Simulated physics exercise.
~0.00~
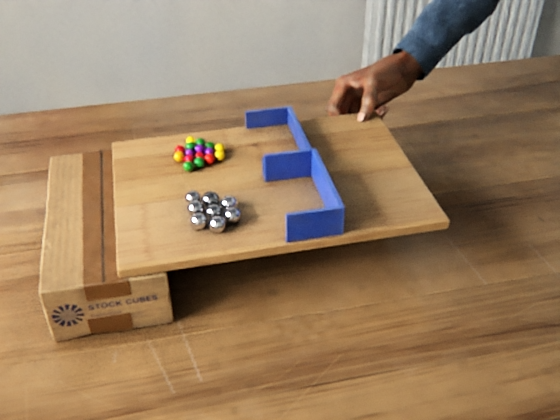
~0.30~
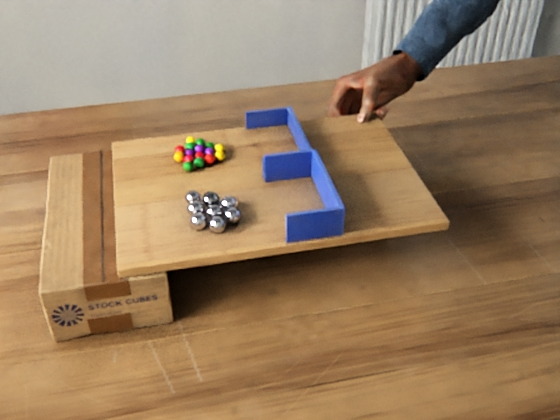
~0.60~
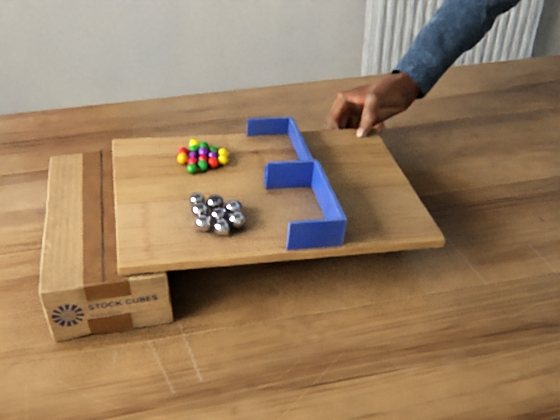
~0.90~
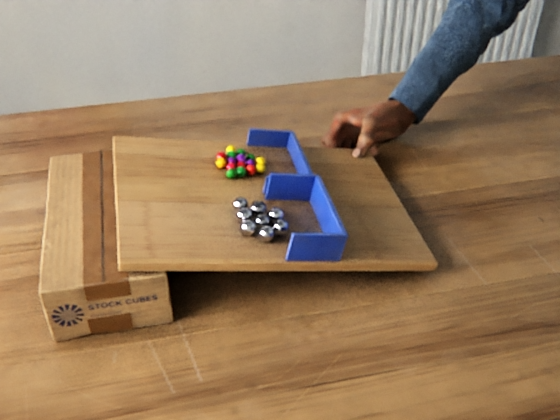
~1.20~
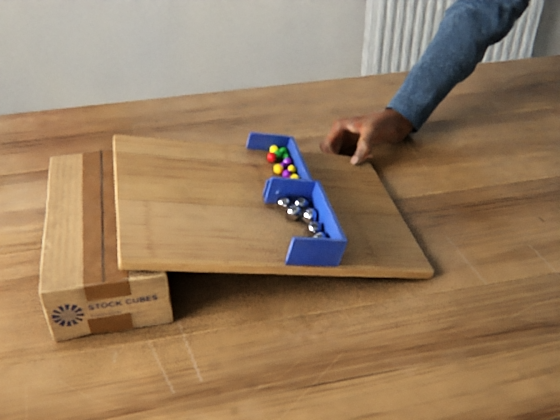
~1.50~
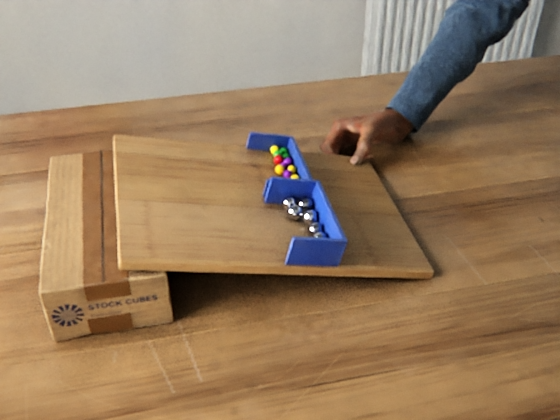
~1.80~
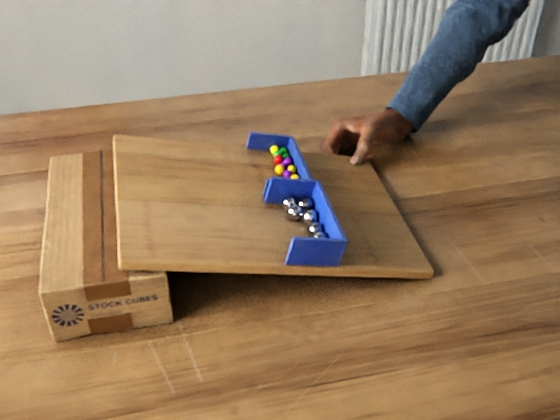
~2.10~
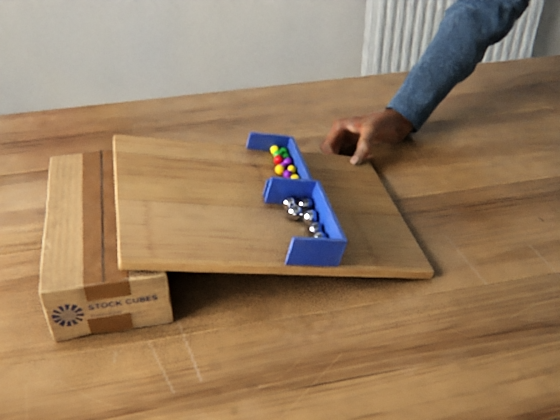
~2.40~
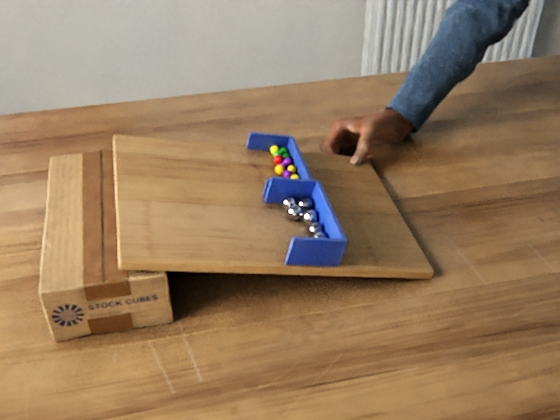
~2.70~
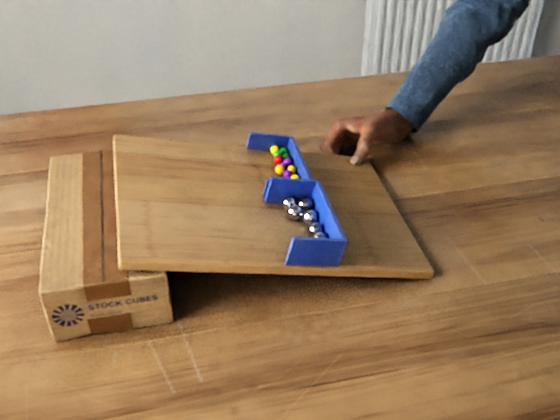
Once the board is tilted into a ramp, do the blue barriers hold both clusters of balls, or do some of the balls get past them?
The blue barriers hold both clusters. The silver balls end against the nearer barrier and the multicoloured balls end against the farther one.
